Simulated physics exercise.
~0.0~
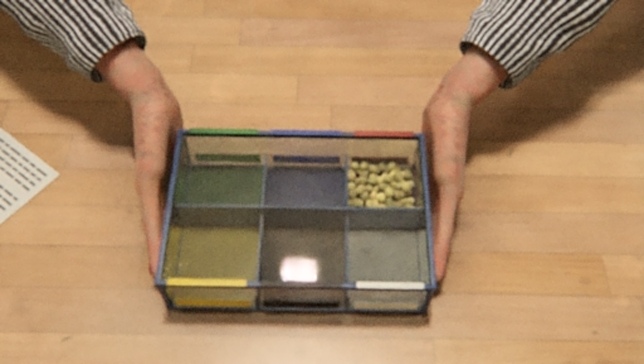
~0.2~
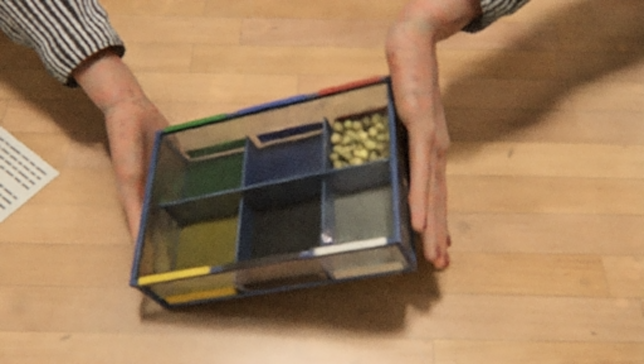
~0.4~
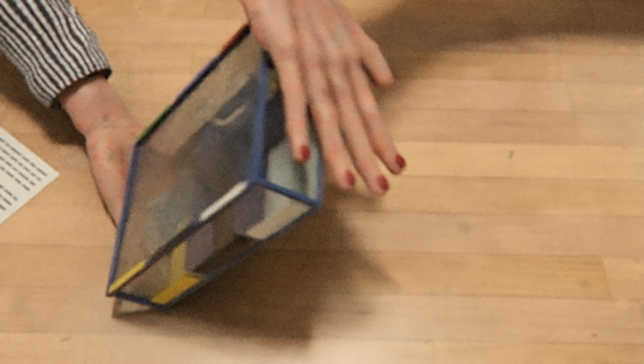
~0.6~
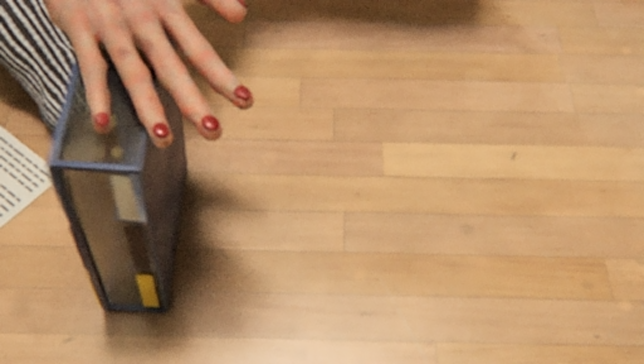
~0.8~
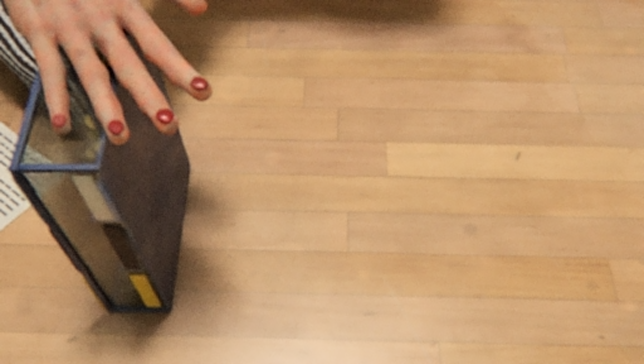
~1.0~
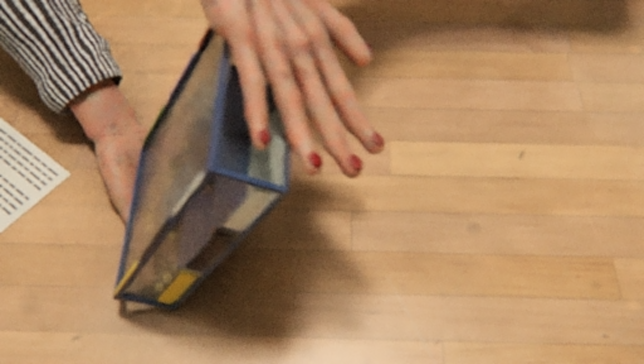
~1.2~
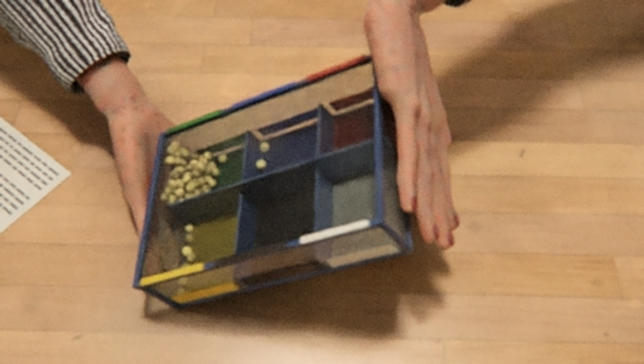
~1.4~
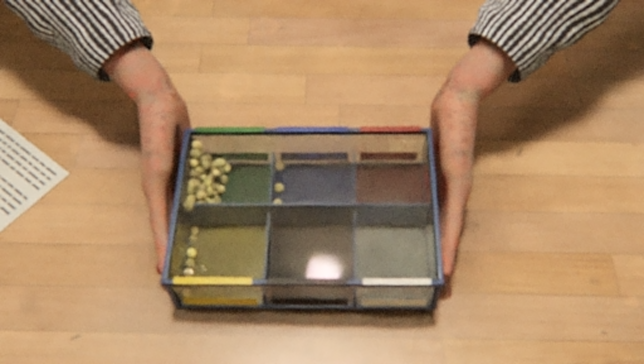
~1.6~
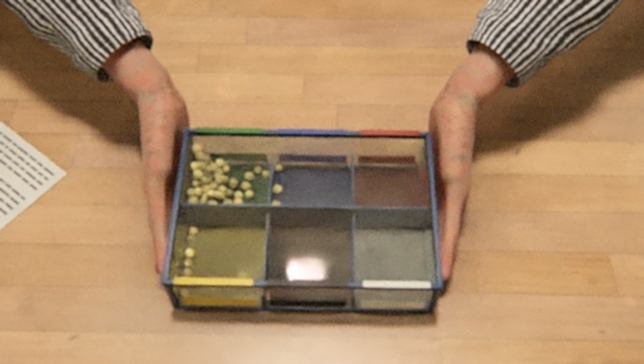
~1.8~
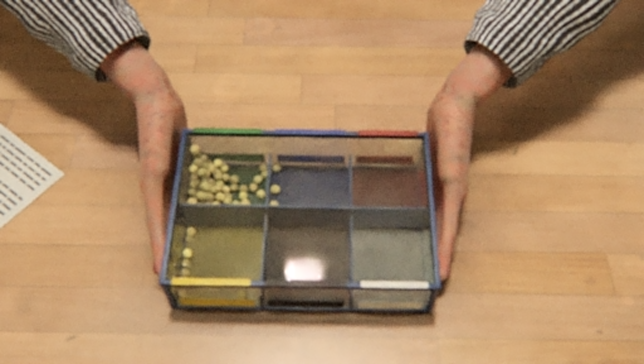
The footage shows two hands tilting a clear-lidded, six-compartment box with pale beans in its red-marked corner up onto its left side, then lowering it flat again, leaving most beans in the green-marked compartment and a few in the blue and yellow ones.
